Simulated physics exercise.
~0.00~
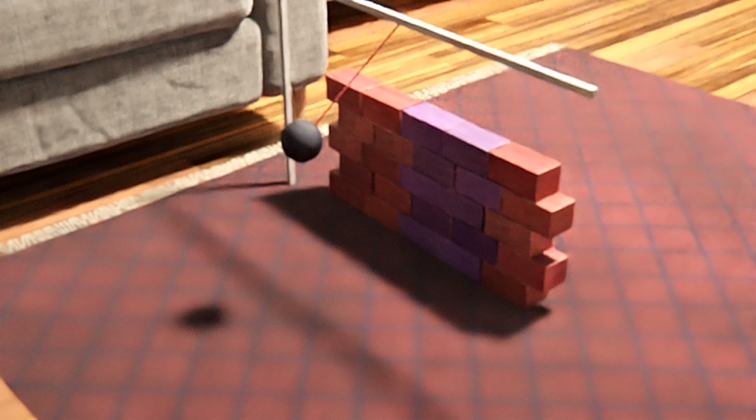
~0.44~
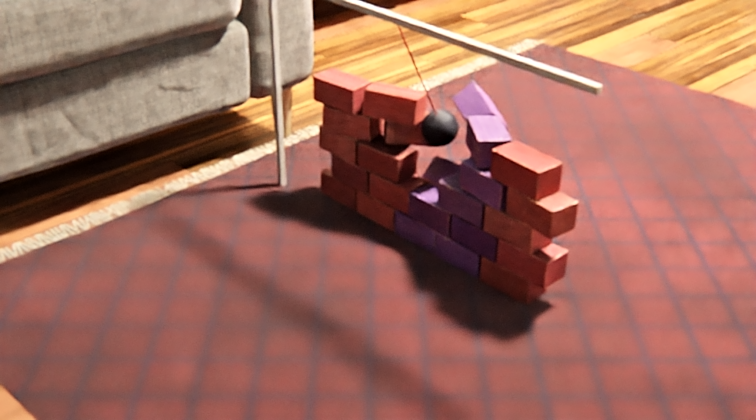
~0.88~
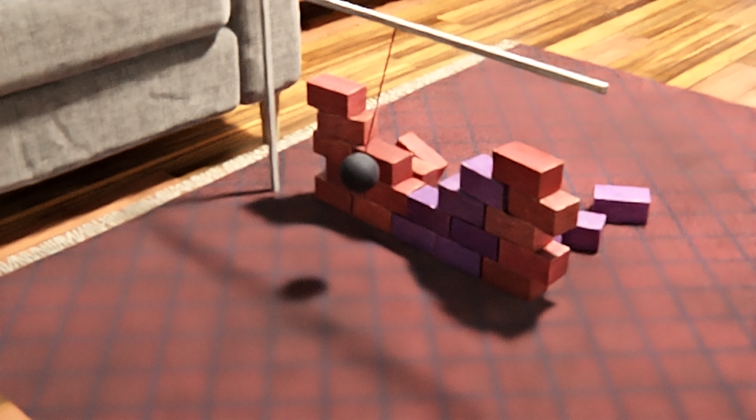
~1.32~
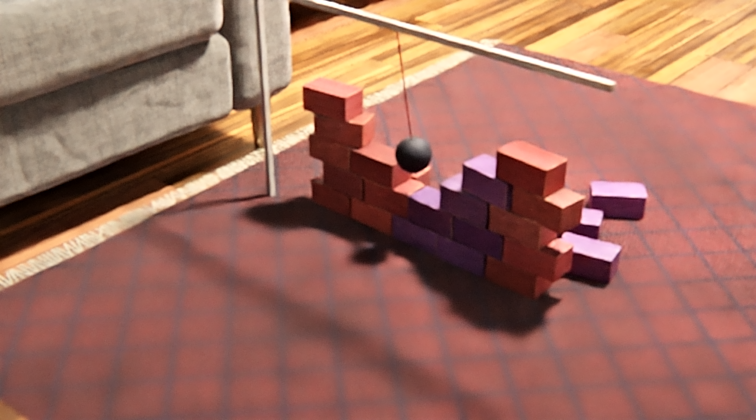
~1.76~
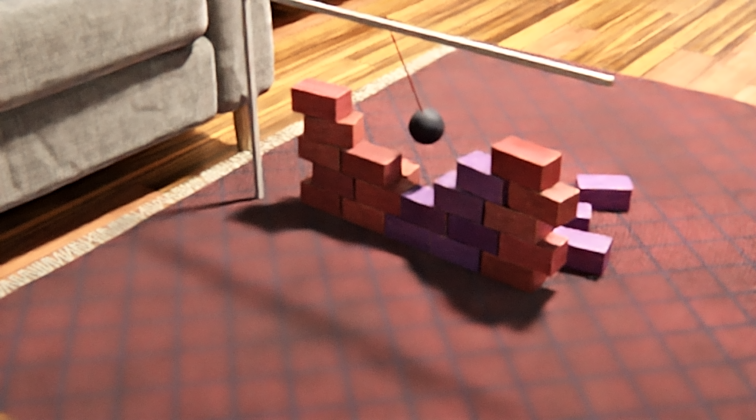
In this clip, a dark ball on a line swings into a wall of red and purple toy blocks on a rug, knocking a gap through its upper middle. Several blocks tumble, some purple ones landing behind, while both ends stay standing and the ball keeps swinging.
